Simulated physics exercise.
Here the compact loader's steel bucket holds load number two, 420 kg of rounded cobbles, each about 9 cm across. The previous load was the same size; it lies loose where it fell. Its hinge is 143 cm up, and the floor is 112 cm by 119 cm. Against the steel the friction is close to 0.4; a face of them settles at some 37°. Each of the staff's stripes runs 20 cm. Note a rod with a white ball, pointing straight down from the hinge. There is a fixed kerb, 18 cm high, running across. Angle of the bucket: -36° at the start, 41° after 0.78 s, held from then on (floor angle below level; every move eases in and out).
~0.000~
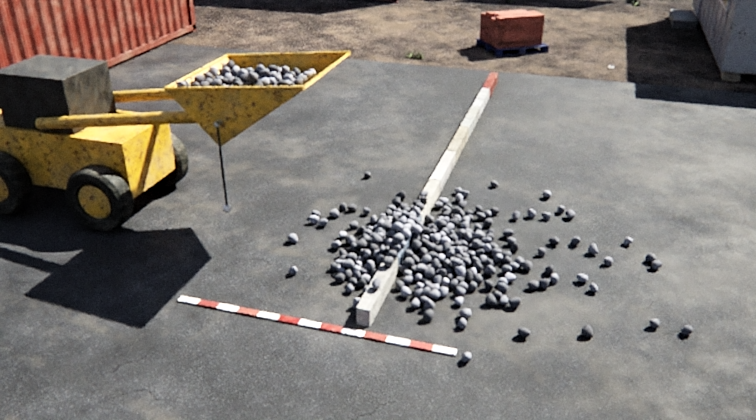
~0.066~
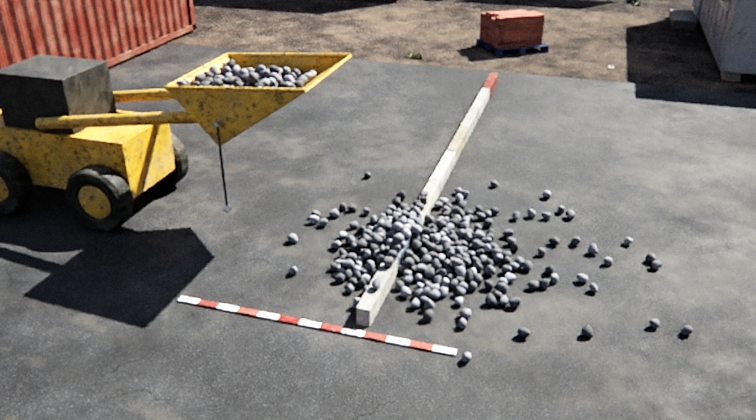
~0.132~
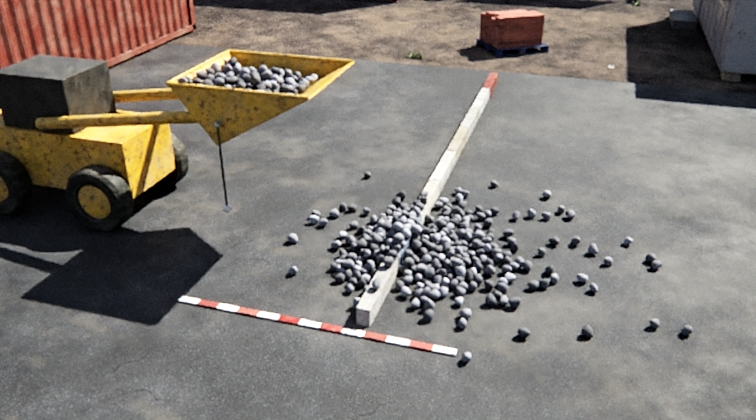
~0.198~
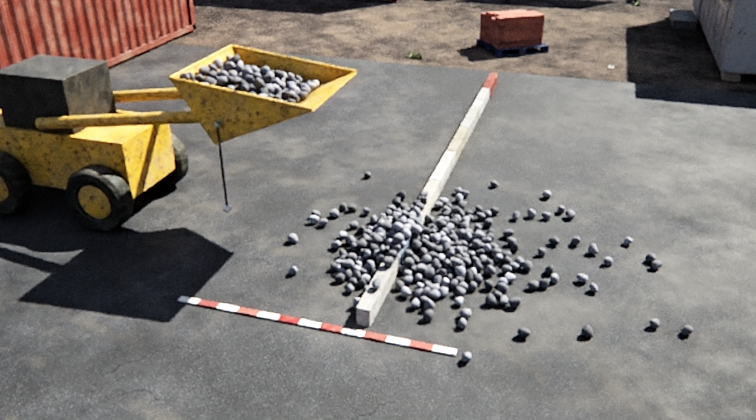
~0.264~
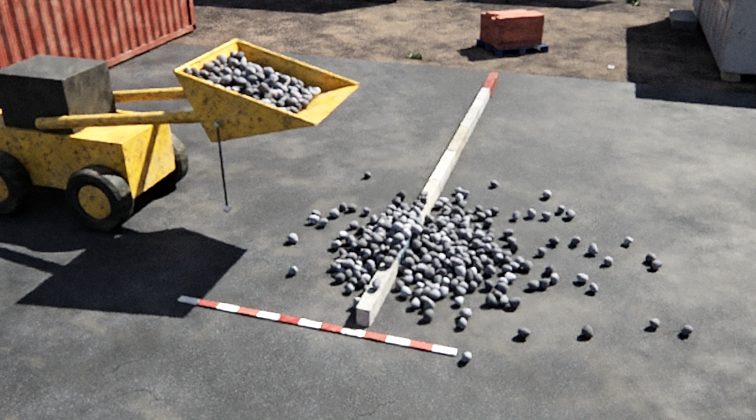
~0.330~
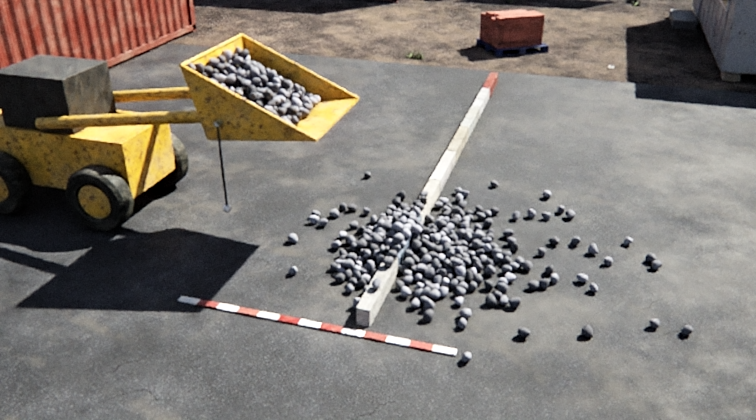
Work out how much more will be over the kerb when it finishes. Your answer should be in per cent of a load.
Around 1 out of 100.
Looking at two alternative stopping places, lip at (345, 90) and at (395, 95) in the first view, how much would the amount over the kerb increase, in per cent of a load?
The first would add some 25 per cent and the second some 95 per cent.
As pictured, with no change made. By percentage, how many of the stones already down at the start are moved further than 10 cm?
Near 5 per cent, I reckon.
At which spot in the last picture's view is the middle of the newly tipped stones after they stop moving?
Centre at roughly (354, 232).
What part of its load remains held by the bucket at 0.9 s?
Near 90 per cent of the load is held.
After 0.6 s the floor is at 28°; in per cent of one load, 100 in the bucket, 40 on this side of the kerb, 60 over the kerb; the foremost stones are at (633, 285).
After 0.9 s the floor is at 41°; in per cent of one load, 89 in the bucket, 51 on this side of the kerb, 60 over the kerb; the foremost stones are at (633, 285).
After 1.2 s the floor is at 41°; in per cent of one load, 29 in the bucket, 111 on this side of the kerb, 60 over the kerb; the foremost stones are at (633, 285).
After 4.0 s the floor is at 41°; in per cent of one load, 0 in the bucket, 138 on this side of the kerb, 62 over the kerb; the foremost stones are at (633, 285). Net gain over the kerb, 1.
